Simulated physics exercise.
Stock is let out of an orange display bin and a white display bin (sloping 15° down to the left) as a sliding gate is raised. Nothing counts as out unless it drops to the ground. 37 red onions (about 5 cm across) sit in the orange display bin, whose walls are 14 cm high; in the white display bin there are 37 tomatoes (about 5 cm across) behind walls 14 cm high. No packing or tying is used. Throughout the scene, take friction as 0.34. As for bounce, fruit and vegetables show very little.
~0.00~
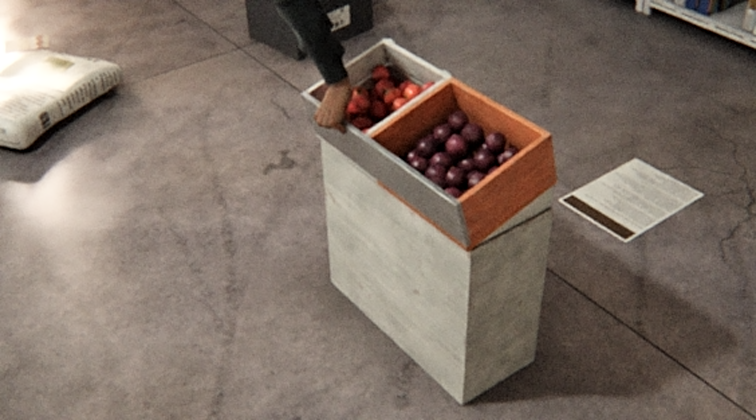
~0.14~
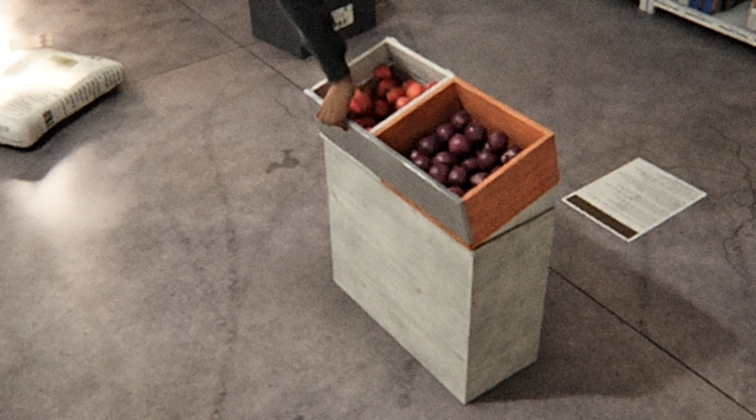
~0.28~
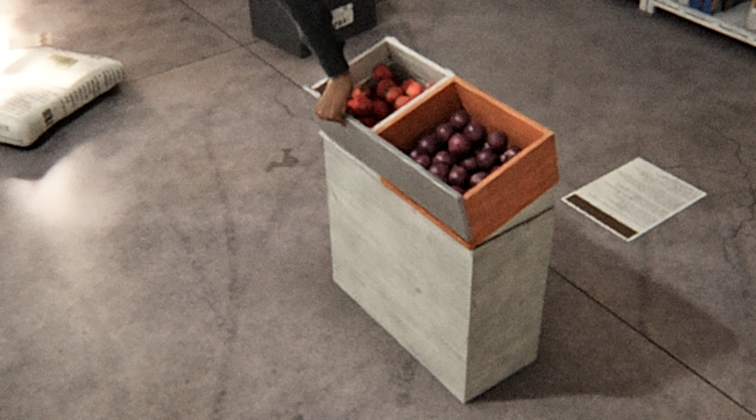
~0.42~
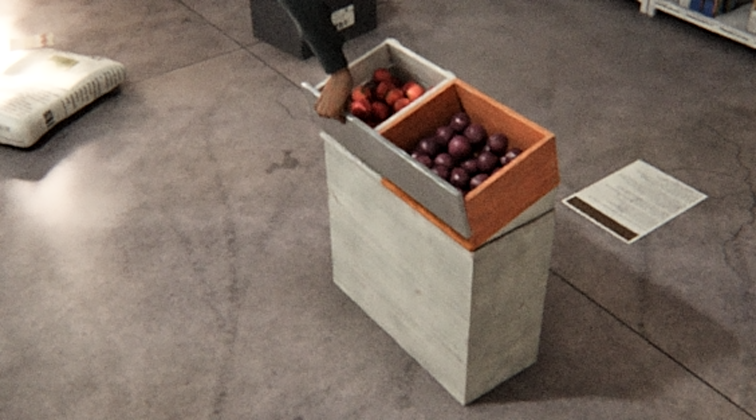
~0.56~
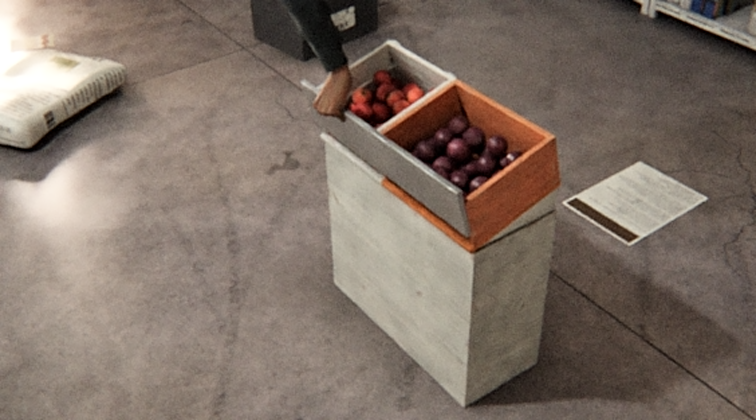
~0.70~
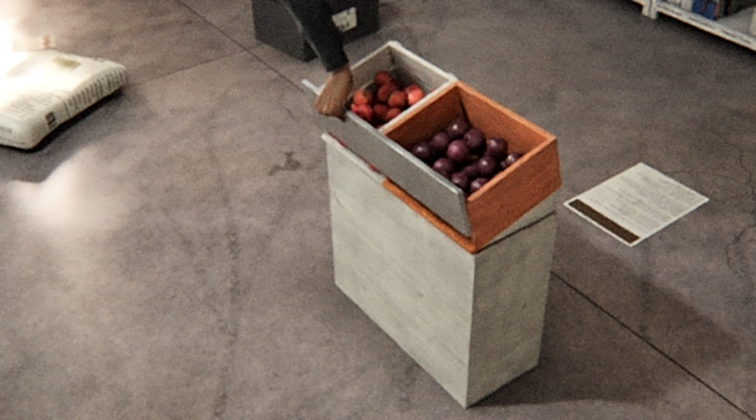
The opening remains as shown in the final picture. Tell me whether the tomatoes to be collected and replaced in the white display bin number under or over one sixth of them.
It is going to lose a fraction below one sixth.
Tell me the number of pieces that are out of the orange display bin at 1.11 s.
Roughly, out by then: Orange display bin 0.
After 1.11 s, 0 of 37 out of the orange display bin and 0 of 37 out of the white display bin.
After 1.62 s, 0 of 37 out of the orange display bin and 0 of 37 out of the white display bin.
After 2.34 s, 0 of 37 out of the orange display bin and 0 of 37 out of the white display bin.
When it is over (at 3.26 s), 0 of 37 out of the orange display bin and 0 of 37 out of the white display bin. Asked share, 0 of 37, 0 per cent.
